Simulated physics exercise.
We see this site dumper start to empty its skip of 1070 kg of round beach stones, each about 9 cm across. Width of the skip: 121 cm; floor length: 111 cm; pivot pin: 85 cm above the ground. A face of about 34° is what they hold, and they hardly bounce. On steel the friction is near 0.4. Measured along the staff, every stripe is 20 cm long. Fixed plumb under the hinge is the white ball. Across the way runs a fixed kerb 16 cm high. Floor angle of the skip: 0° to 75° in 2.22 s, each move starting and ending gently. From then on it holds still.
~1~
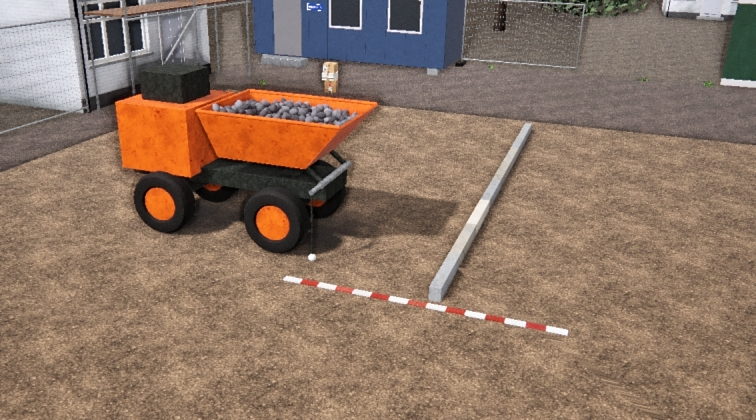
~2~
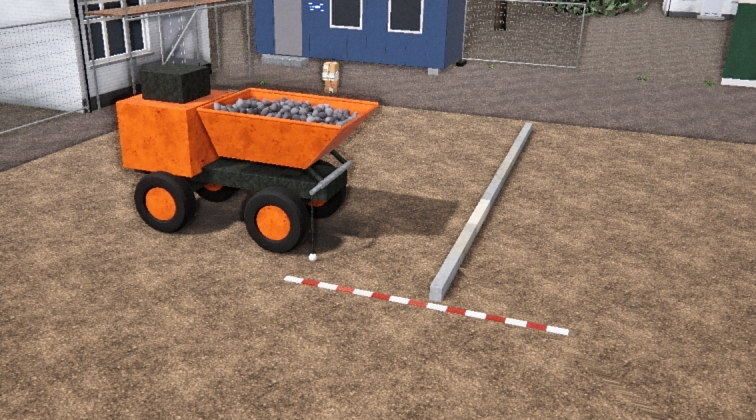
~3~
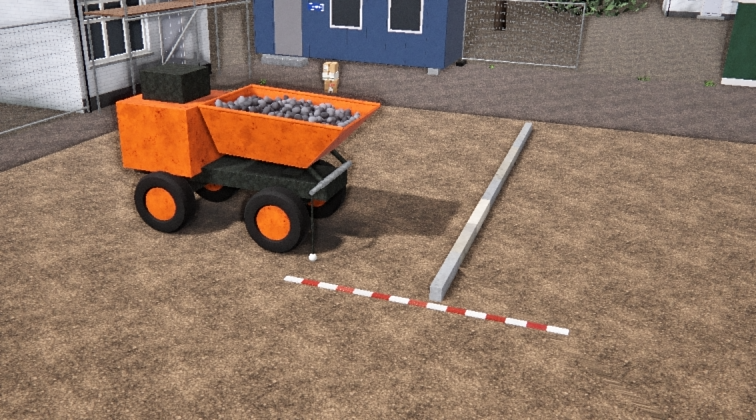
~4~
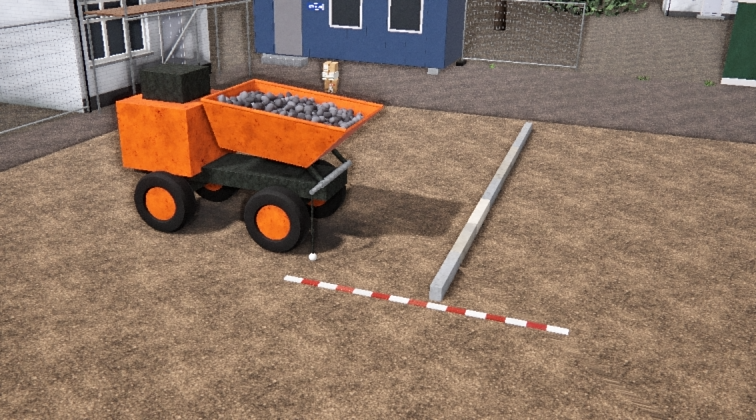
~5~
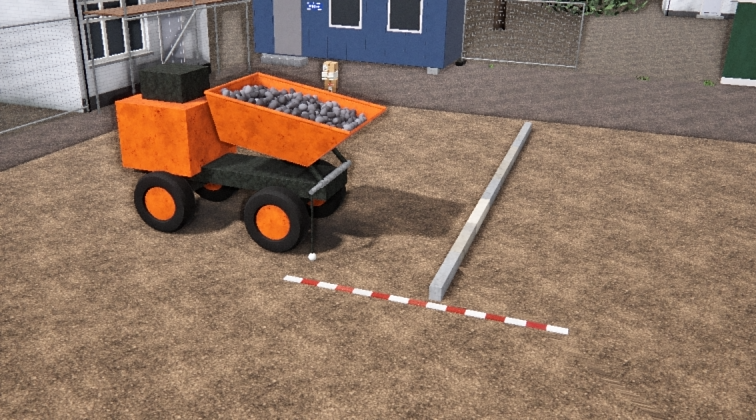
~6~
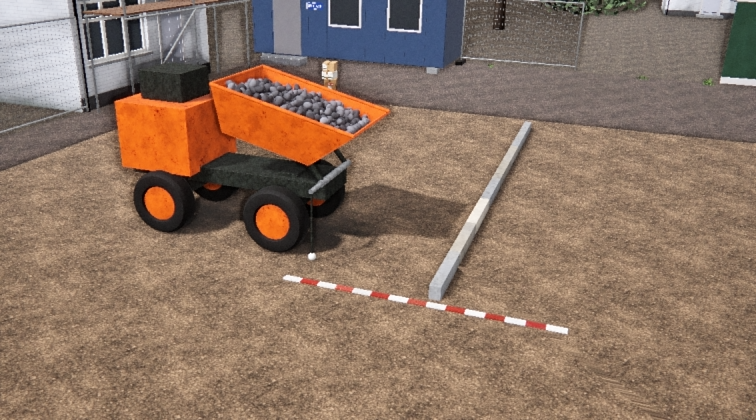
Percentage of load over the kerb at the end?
Roughly 40 %.
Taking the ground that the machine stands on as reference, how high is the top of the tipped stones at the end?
About 40 cm above it.
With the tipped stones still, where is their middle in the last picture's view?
The tipped stones centre close to (444, 253).
A little later the floor is at 63°; 95 % in the skip, 5 % on this side of the kerb; the foremost stones are at (419, 190).
Then the floor is at 75°; 28 % in the skip, 56 % on this side of the kerb, 16 % over the kerb; the foremost stones are at (530, 261).
Later still the floor is at 75°; 8 % in the skip, 62 % on this side of the kerb, 30 % over the kerb; the foremost stones are at (598, 275).
In the end the floor is at 75°; 0 % in the skip, 62 % on this side of the kerb, 38 % over the kerb; the foremost stones are at (696, 285).
